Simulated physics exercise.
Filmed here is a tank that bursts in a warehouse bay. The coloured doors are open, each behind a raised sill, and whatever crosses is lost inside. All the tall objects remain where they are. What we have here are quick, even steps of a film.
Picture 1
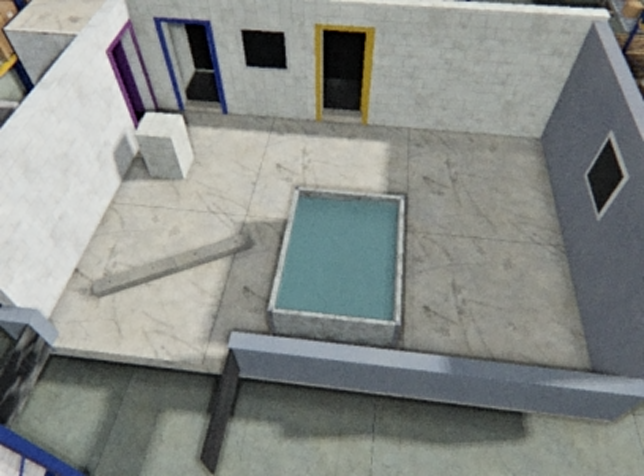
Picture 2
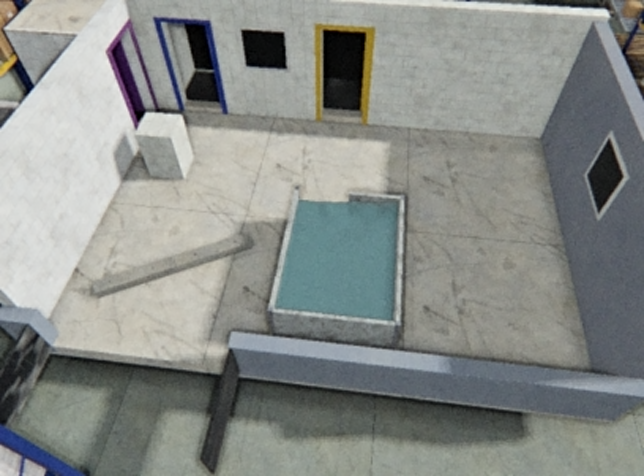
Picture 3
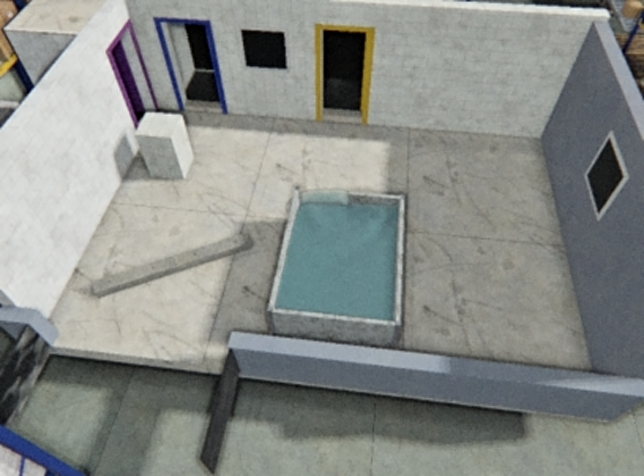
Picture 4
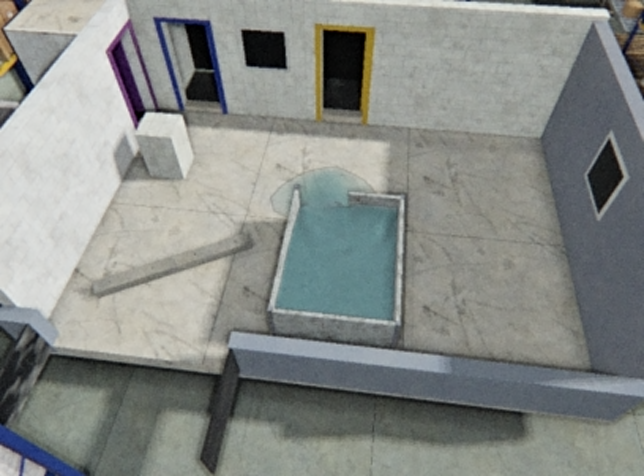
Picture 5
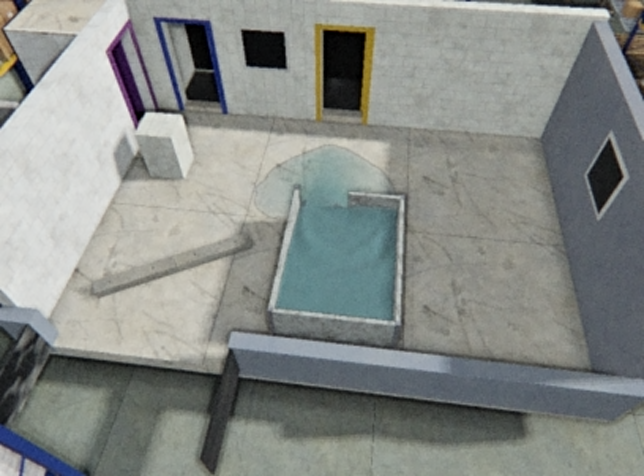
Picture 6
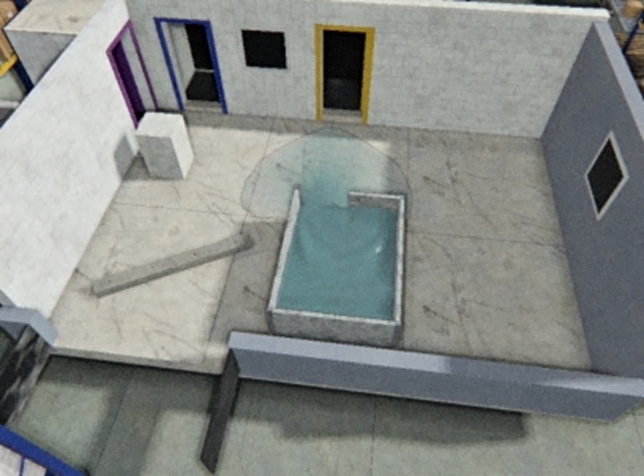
Water in a still, rectangular tank in a warehouse bay begins to pour through a gap that opens in the tank's far side. It fans out across the pale floor in a thin, rounded sheet, spreading toward the back wall with its coloured doors while ripples cross the water left inside.
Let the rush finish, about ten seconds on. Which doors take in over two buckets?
Door by door: The yellow door does, the blue door does, the purple door does.
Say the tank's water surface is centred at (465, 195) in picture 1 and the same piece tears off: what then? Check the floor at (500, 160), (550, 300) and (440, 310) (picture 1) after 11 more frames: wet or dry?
Soaked, bone-dry, bone-dry.
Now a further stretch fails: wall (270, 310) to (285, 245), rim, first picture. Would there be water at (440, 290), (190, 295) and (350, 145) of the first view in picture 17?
Bone-dry, submerged, bone-dry.
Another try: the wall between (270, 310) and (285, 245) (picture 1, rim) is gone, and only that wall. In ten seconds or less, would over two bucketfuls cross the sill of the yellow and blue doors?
Then: Yellow door holds, blue door stays under.
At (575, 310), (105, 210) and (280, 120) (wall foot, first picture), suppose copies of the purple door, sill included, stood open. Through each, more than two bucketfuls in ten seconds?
In sequence: Falls short, falls short, exceeds it.
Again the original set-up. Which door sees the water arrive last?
The purple door.
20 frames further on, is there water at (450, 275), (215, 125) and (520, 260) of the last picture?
First spot spared, second spot submerged, third spot spared.
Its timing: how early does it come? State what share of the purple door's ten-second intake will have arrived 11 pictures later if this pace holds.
I get 0 per cent.
A moment on, water covers 25 % of the floor; the yellow door over two buckets in, the blue door not reached, the purple door not reached.
Next, water covers 30 % of the floor; the yellow door far over two buckets in, the blue door wet at the sill, nothing in, the purple door not reached.
Then, water covers 40 % of the floor; the yellow door far over two buckets in, the blue door under two buckets in, the purple door far over two buckets in.
Later, water covers 65 % of the floor; the yellow door far over two buckets in, the blue door under two buckets in, the purple door far over two buckets in.
In the end, water covers 85 % of the floor; the yellow door far over two buckets in, the blue door over two buckets in, the purple door far over two buckets in.
